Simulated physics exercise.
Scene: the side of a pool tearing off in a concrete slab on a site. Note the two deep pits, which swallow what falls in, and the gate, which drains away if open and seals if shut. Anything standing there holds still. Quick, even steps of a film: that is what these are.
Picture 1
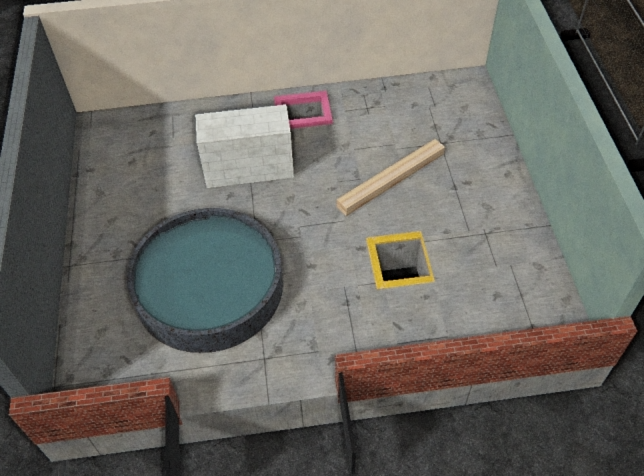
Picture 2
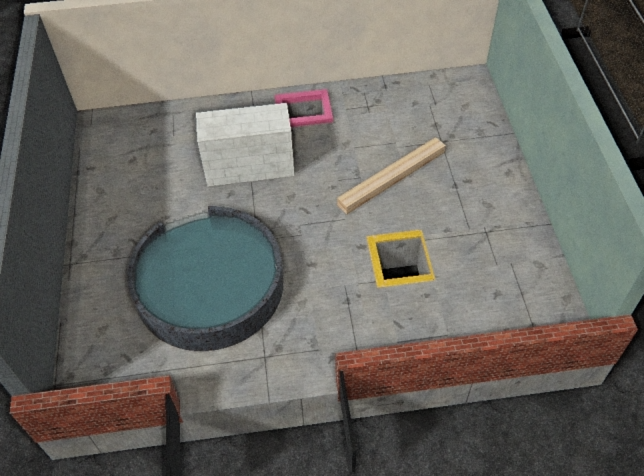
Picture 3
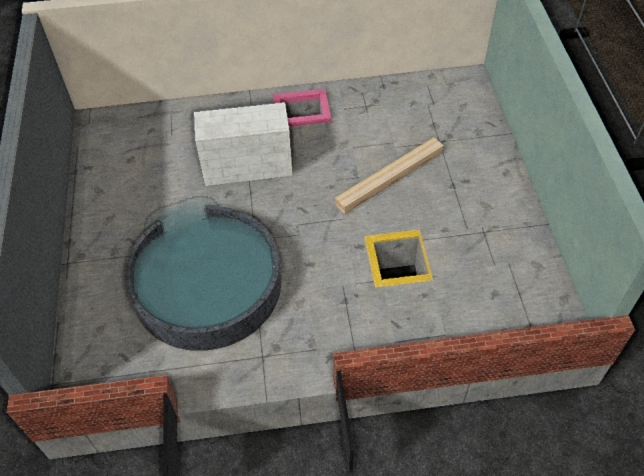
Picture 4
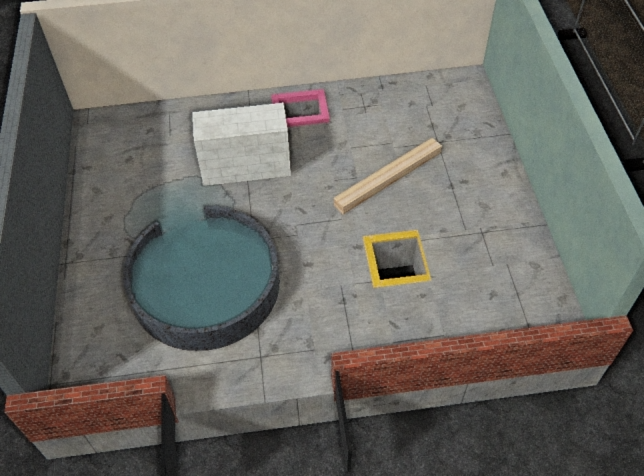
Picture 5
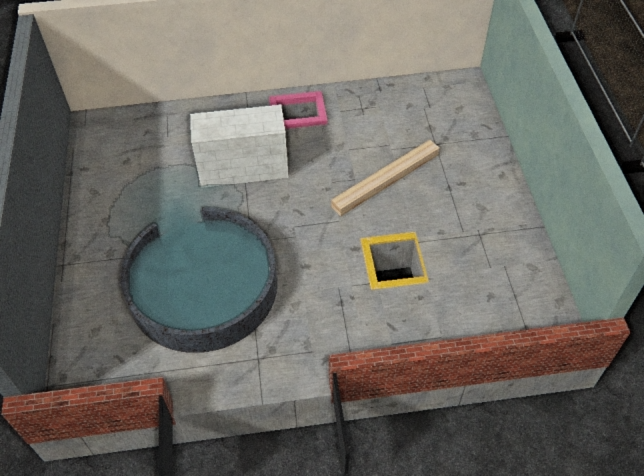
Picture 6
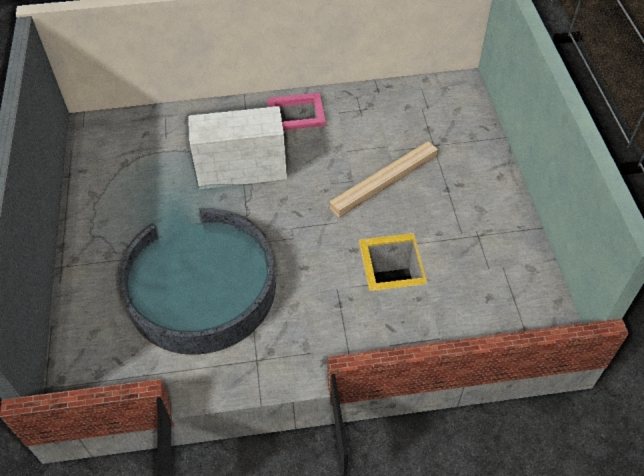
A round, dark-rimmed pool of teal water sits at the left of a grey slab, seen from high above, with cream, dark grey and green walls and low red brick walls in front. A pale block, a pink-framed pit, a wooden beam and a yellow-framed pit lie beyond and to the right. The pool's far rim opens and water spreads backward in a thin, widening sheet, while the view drifts very slightly.
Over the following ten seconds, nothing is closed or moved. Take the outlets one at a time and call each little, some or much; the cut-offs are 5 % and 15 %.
In order: The gate catches little; the yellow pit catches little; the pink pit catches little.
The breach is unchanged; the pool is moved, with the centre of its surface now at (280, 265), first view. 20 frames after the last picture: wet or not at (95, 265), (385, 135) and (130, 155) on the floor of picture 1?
Taking them as they were asked, they come out soaked, soaked, soaked.
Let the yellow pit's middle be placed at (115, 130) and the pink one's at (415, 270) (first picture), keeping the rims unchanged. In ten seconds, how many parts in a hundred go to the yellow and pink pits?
Per cent by pit - yellow: 45 / pink: 0.
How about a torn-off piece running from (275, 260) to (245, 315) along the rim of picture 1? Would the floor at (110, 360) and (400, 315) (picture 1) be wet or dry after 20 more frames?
Result, point by point: Unwetted; inundated.
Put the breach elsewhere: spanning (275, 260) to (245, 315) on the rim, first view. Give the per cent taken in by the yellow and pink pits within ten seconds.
Yellow about 14 %, pink about 0 %.
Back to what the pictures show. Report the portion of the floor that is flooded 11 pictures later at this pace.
20 %.
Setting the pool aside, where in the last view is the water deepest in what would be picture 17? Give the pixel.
My estimate is about (79, 119).
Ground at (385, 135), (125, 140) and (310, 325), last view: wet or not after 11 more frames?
Note - in order: Not inundated / inundated / not inundated.
A moment on, water covers 15 % of the floor; the gate 0 %, the yellow pit 0 %, the pink pit 0 %.
Next, water covers 20 % of the floor; the gate 0 %, the yellow pit 0 %, the pink pit 0 %.
Then, water covers 25 % of the floor; the gate 0 %, the yellow pit 0 %, the pink pit 0 %.
Later, water covers 40 % of the floor; the gate 0 %, the yellow pit 0 %, the pink pit 0 %.
In the end, water covers 60 % of the floor; the gate 0 %, the yellow pit 0 %, the pink pit 0 %.
